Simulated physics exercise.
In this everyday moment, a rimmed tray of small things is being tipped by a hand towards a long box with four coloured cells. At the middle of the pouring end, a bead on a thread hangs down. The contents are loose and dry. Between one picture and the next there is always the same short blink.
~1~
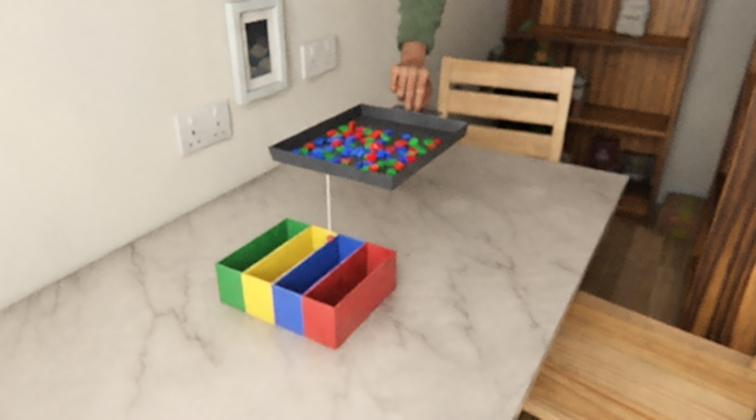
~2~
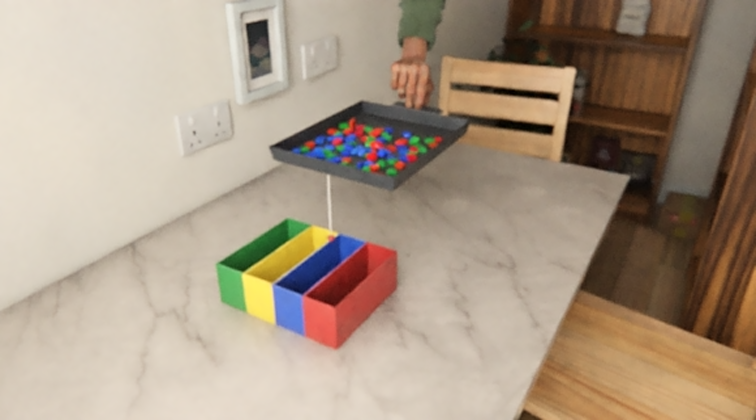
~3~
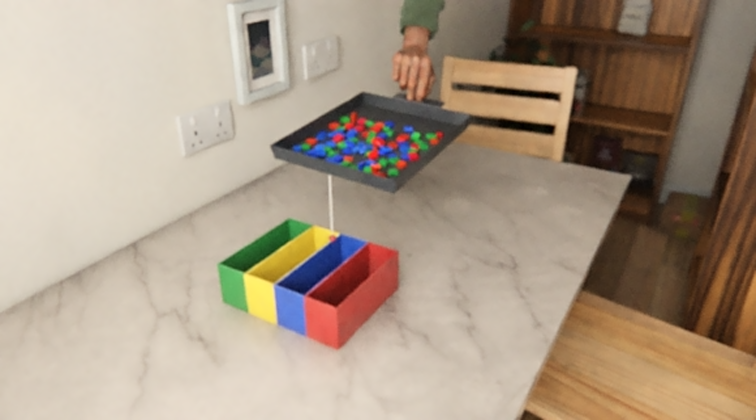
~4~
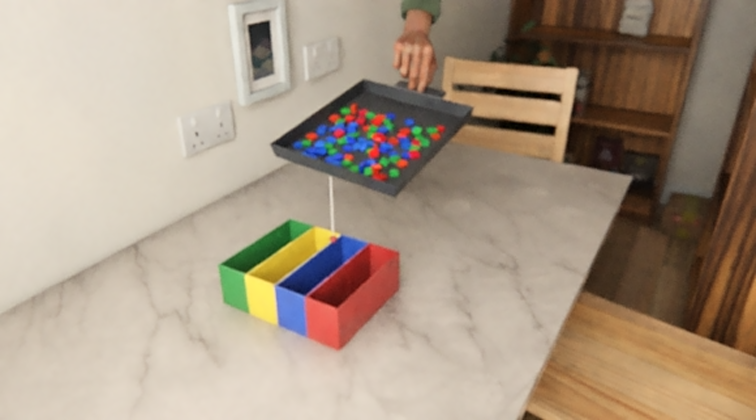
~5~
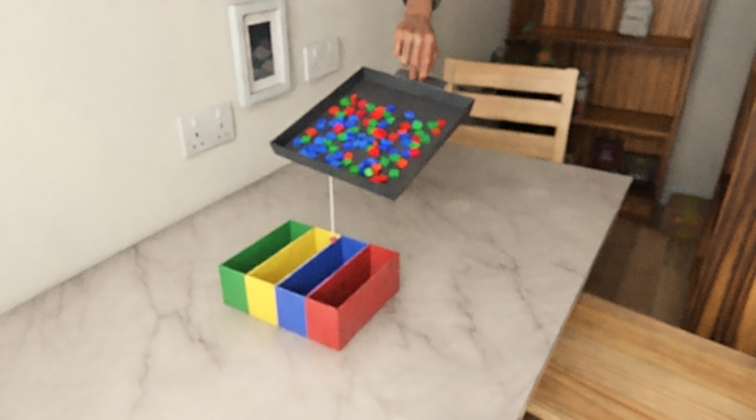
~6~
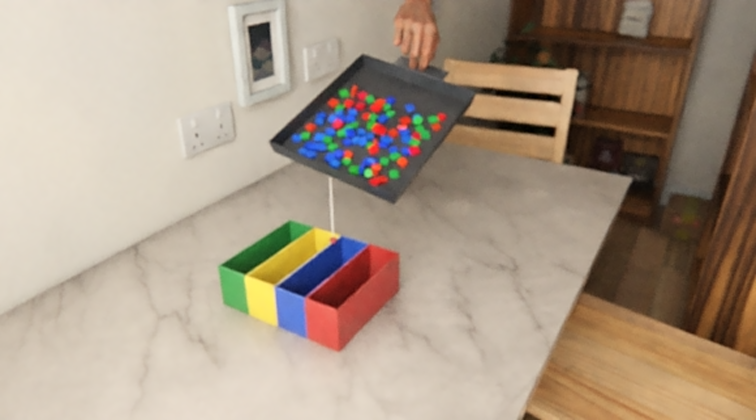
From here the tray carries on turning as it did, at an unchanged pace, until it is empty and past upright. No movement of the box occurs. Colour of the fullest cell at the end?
Red.
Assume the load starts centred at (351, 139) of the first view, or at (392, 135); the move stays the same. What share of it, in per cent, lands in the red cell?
The first start gives 60 percent and the second 40 percent.
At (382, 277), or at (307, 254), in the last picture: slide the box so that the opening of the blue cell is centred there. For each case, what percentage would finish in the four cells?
Near 100 and 10 percent respectively.
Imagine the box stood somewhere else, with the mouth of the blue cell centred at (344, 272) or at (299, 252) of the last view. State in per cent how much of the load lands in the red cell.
First placement: 70 per cent; second placement: 10 per cent.
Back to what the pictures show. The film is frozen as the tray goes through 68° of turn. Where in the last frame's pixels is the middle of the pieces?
I'd mark the middle close to (370, 167).
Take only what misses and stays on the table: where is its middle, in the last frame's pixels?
Centre at rest: About (405, 312).
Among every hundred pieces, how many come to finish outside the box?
Around 30 %.
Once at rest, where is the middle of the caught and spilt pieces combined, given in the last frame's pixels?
Near (376, 300).
Just after the last frame, tray tipped steeply; every one on the tray.
A moment on, tray tipped past a quarter turn; roughly a third on the tray; about a tenth in the red cell; just a few in the blue cell; roughly half falling or outside the box.
Further on, tray tipped past a quarter turn; roughly two thirds in the red cell; about a tenth in the blue cell; roughly a third falling or outside the box.
When it is over, tray tipped past a quarter turn; roughly two thirds in the red cell; about a tenth in the blue cell; not one in the yellow cell; not one in the green cell; roughly a third outside the box.
